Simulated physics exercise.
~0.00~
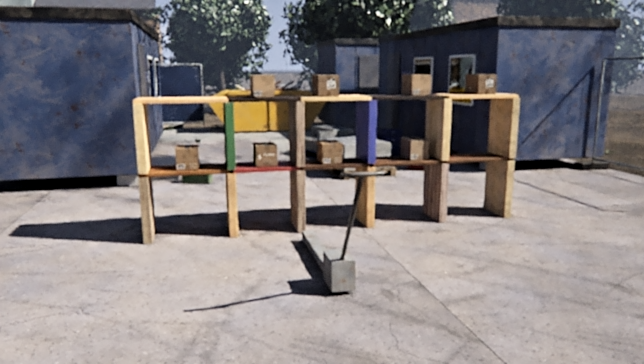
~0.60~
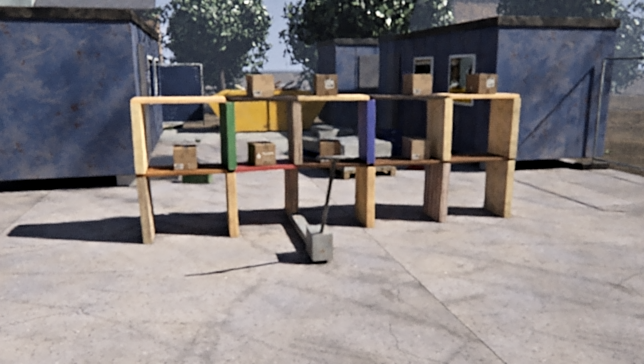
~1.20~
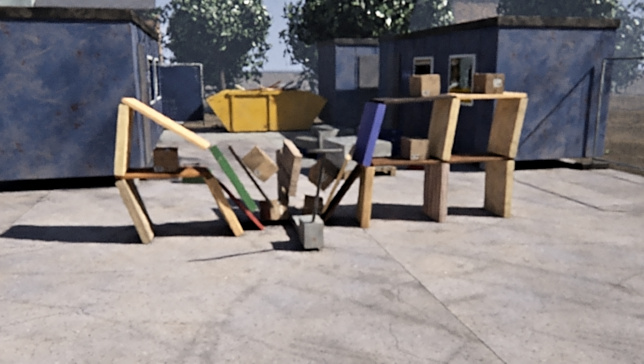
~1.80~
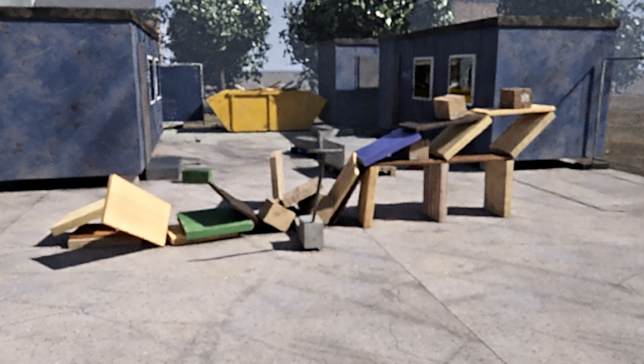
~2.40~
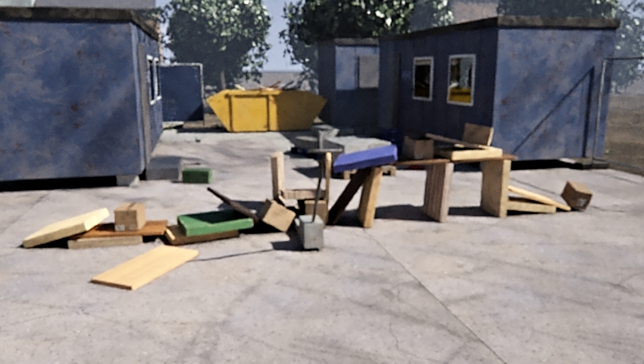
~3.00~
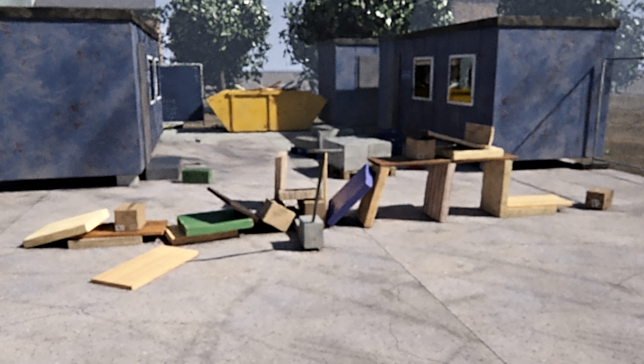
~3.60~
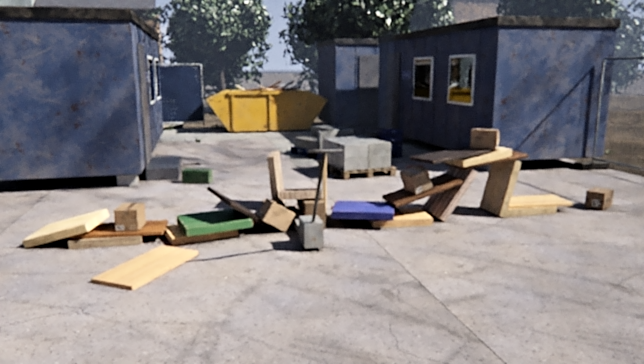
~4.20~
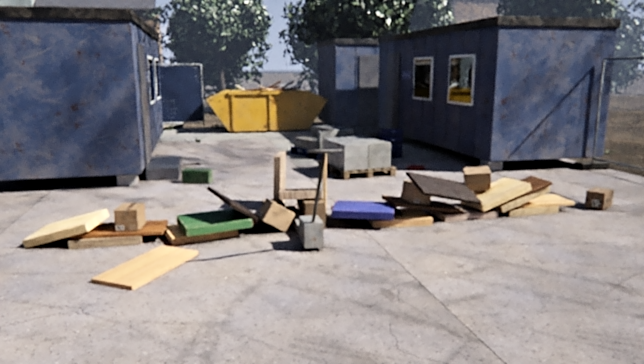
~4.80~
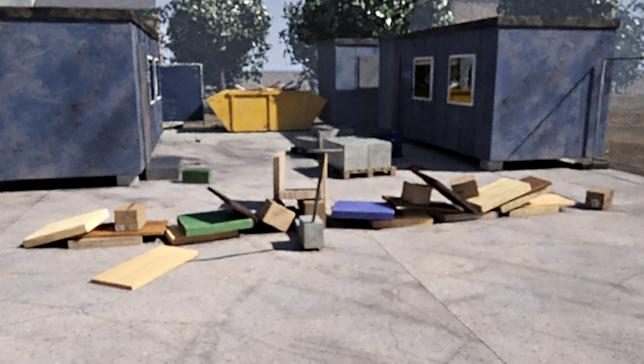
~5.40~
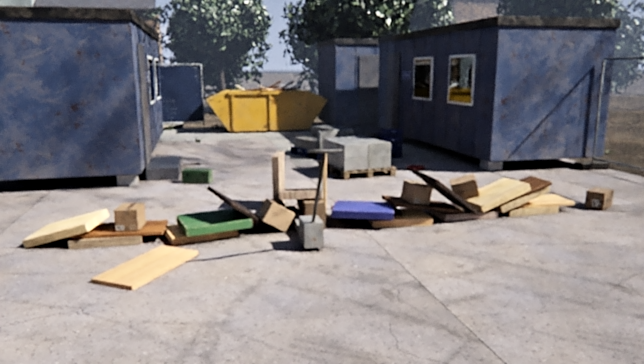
A jack slides in under a two-tier board structure, which collapses into a low scattered heap.
